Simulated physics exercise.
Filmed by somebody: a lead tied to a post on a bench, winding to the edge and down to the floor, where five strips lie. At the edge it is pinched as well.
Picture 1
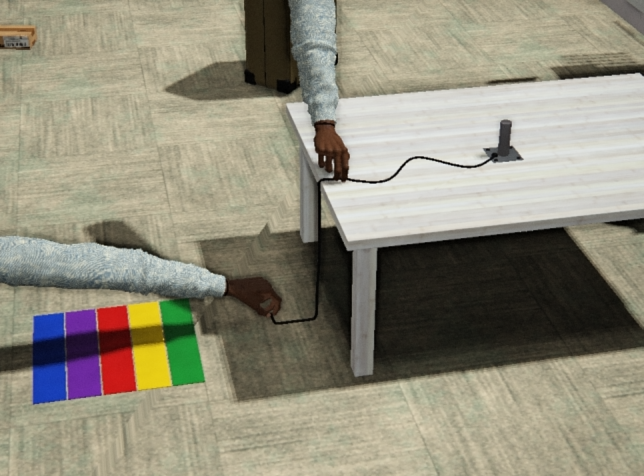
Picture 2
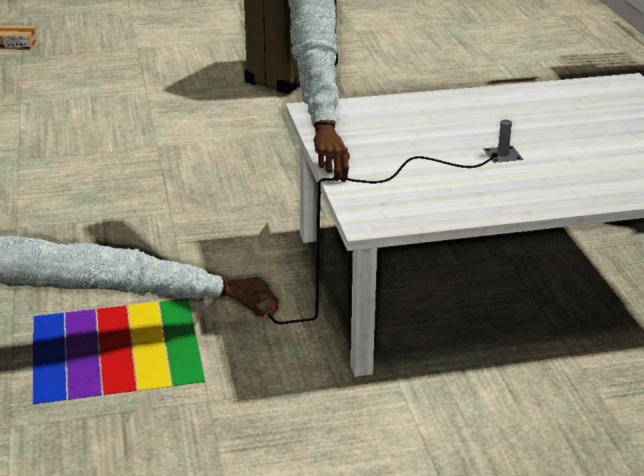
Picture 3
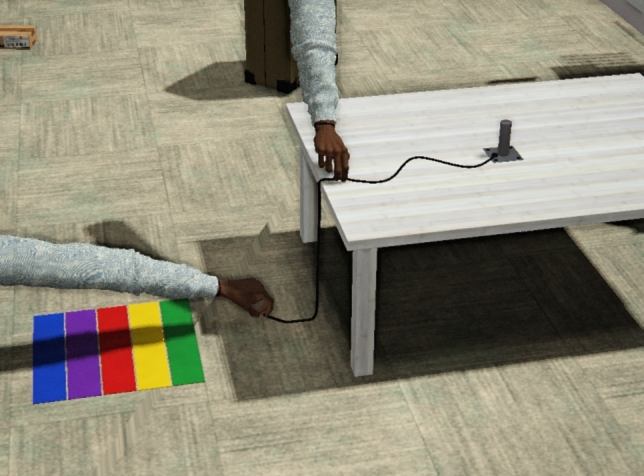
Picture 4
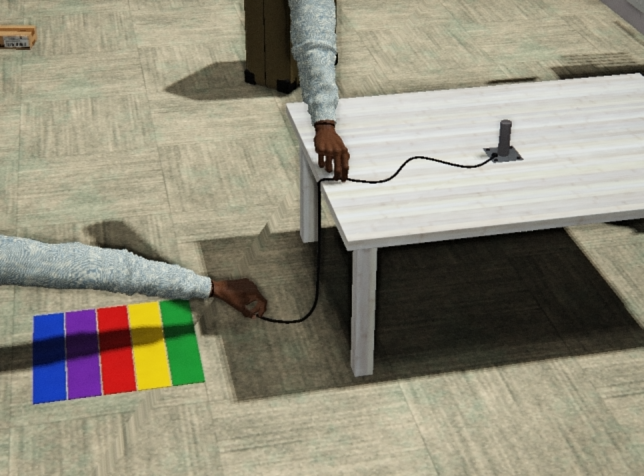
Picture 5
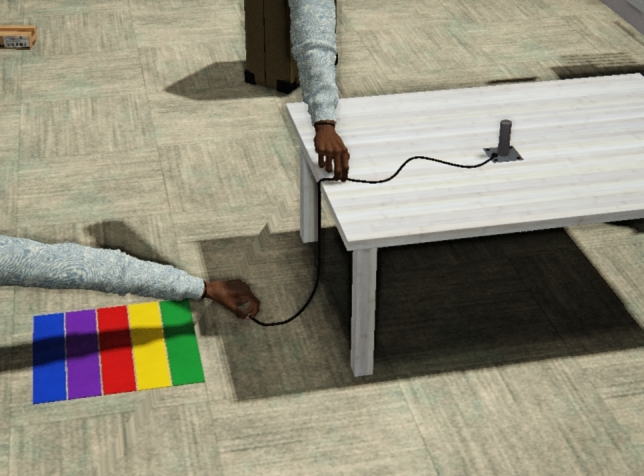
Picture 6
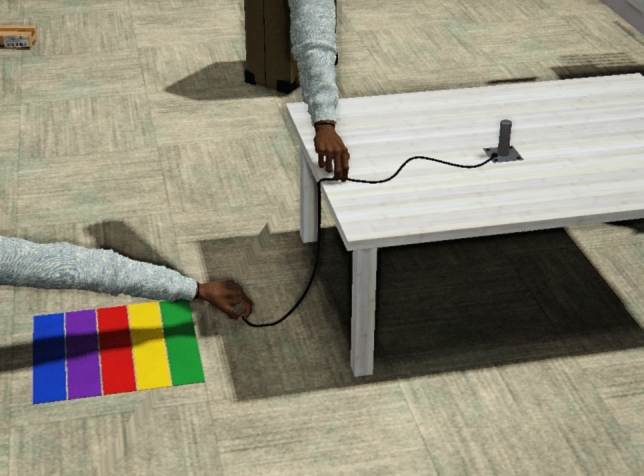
The clip shows one hand pinching a black cord at the edge of a white table while another hand, near the floor, slowly draws the cord's end a short way left, toward five coloured strips.
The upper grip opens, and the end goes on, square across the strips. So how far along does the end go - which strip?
Along to the red strip.
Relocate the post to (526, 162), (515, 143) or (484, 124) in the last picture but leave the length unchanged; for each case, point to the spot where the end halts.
In order, the pixels are (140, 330), (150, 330) and (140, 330).
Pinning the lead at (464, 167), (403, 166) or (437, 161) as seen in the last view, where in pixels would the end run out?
In order of the tries: About (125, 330), then (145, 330), then (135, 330).
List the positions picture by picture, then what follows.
End (271, 313); green (186, 367); yellow (152, 372); red (118, 376); purple (84, 380); blue (49, 385), in the first frame.
End (268, 314); lead through (479, 166) (414, 158) (375, 182) (319, 196) (318, 256) (317, 312), in the second frame.
End (263, 314), in the third frame.
End (257, 315); lead through (479, 166) (414, 158) (375, 182) (320, 195) (319, 256) (312, 311), in the fourth frame.
End (250, 316), in the fifth frame.
End (242, 317); lead through (479, 166) (414, 158) (375, 182) (320, 196) (318, 256) (293, 309), in the sixth frame.
Soon after, end near (189, 323); over green.
After that, end near (145, 328); over yellow.
At the stop, end near (118, 332); over red. It gets as far as the red strip.
